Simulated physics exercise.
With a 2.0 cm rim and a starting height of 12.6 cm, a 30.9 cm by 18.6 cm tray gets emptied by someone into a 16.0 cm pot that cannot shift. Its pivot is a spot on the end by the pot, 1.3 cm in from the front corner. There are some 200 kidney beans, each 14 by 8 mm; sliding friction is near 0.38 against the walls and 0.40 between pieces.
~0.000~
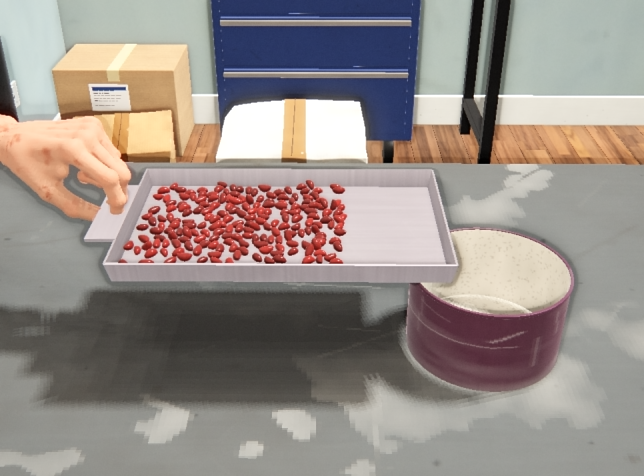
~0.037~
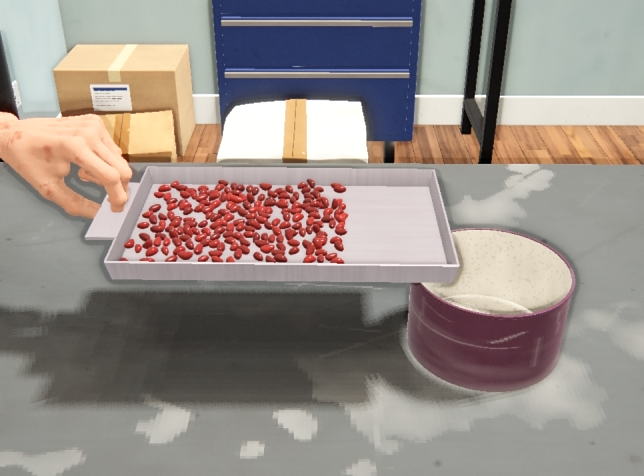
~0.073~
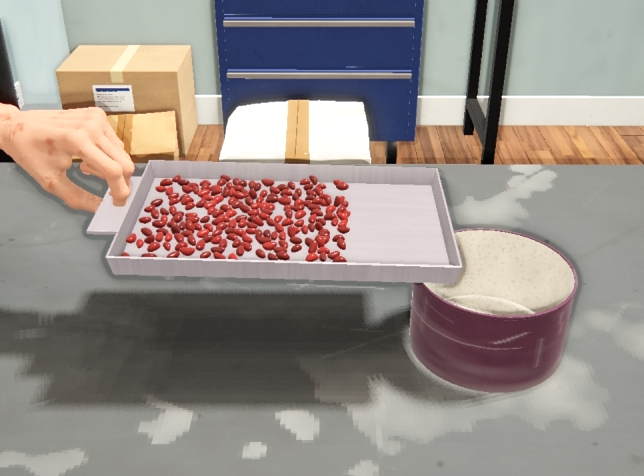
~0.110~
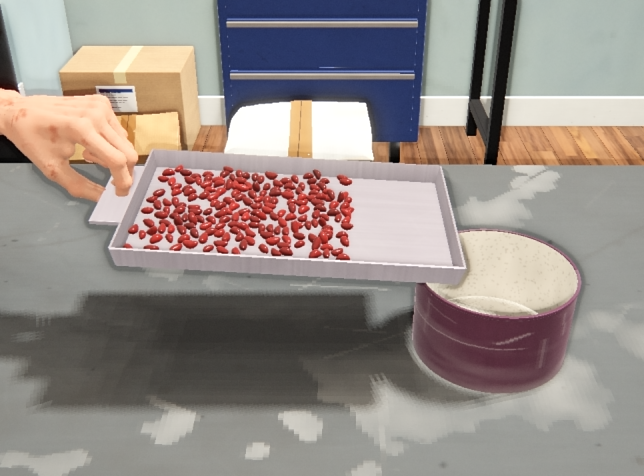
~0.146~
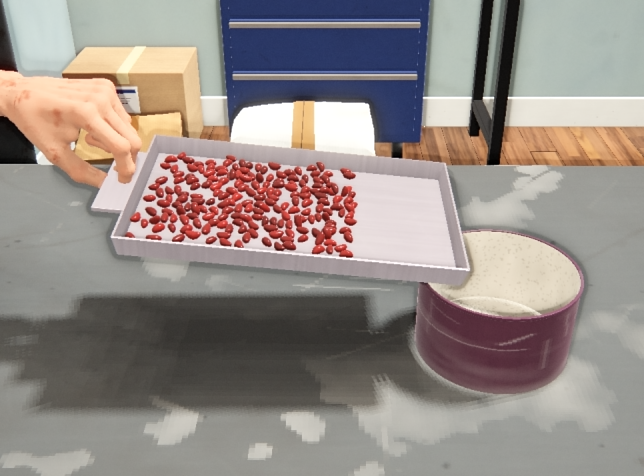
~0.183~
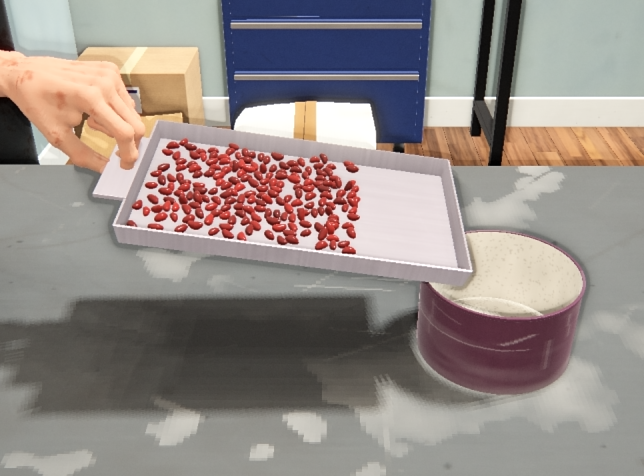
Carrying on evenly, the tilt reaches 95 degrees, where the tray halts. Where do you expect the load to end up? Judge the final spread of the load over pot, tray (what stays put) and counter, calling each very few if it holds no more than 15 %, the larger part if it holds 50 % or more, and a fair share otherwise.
Final spread - pot: A fair share, left on the tray: Very few, counter: The larger part.
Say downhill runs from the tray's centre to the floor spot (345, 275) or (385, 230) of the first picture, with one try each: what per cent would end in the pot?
Near 0 and 75 percent, in that order.
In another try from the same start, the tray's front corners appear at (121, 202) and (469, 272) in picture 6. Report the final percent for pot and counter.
Pot 0, counter 95.
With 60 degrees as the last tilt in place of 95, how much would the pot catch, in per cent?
In that case some 30 per cent.
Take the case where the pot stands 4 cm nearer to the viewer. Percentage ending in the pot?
Roughly 95 per cent.
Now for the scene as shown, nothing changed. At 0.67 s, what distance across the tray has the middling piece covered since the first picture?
Displacement on the tray: About 12 cm.
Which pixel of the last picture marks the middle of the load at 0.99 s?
At that moment the load's centre is around (503, 306).
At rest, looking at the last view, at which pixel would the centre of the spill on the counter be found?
Look close to (547, 435) in the last picture.
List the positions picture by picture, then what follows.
Tray tilt 0 degrees, front corners at (109, 262) and (453, 263); middle of the pieces at (251, 224); pot at (491, 268), in the first picture.
Tray tilt 0 degrees, front corners at (110, 260) and (454, 263); middle of the pieces at (252, 223), in the second picture.
Tray tilt 2 degrees, front corners at (112, 255) and (457, 264); middle of the pieces at (254, 219), in the third picture.
Tray tilt 4 degrees, front corners at (114, 246) and (461, 266), lowest corner right front; middle of the pieces at (257, 213), in the fourth picture.
Tray tilt 7 degrees, front corners at (117, 235) and (465, 267), lowest corner right front; middle of the pieces at (260, 204), in the fifth picture.
Tray tilt 10 degrees, front corners at (119, 223) and (467, 268), lowest corner right front; middle of the pieces at (263, 196); pot at (502, 270). The tray's pace is about 85 degrees a second, in the sixth picture.
Then, at 0.67 s, tilt 51 degrees; the tray holds 100 %, the pot 0 %.
After 0.99 s, tilt 77 degrees; the tray holds 40 %, the pot 20 %.
After 1.41 s, tilt 95 degrees; the tray holds 5 %, the pot 35 %.
In the end, at 2.7 s, pot 35 %, tray 0 %, counter 65 %.
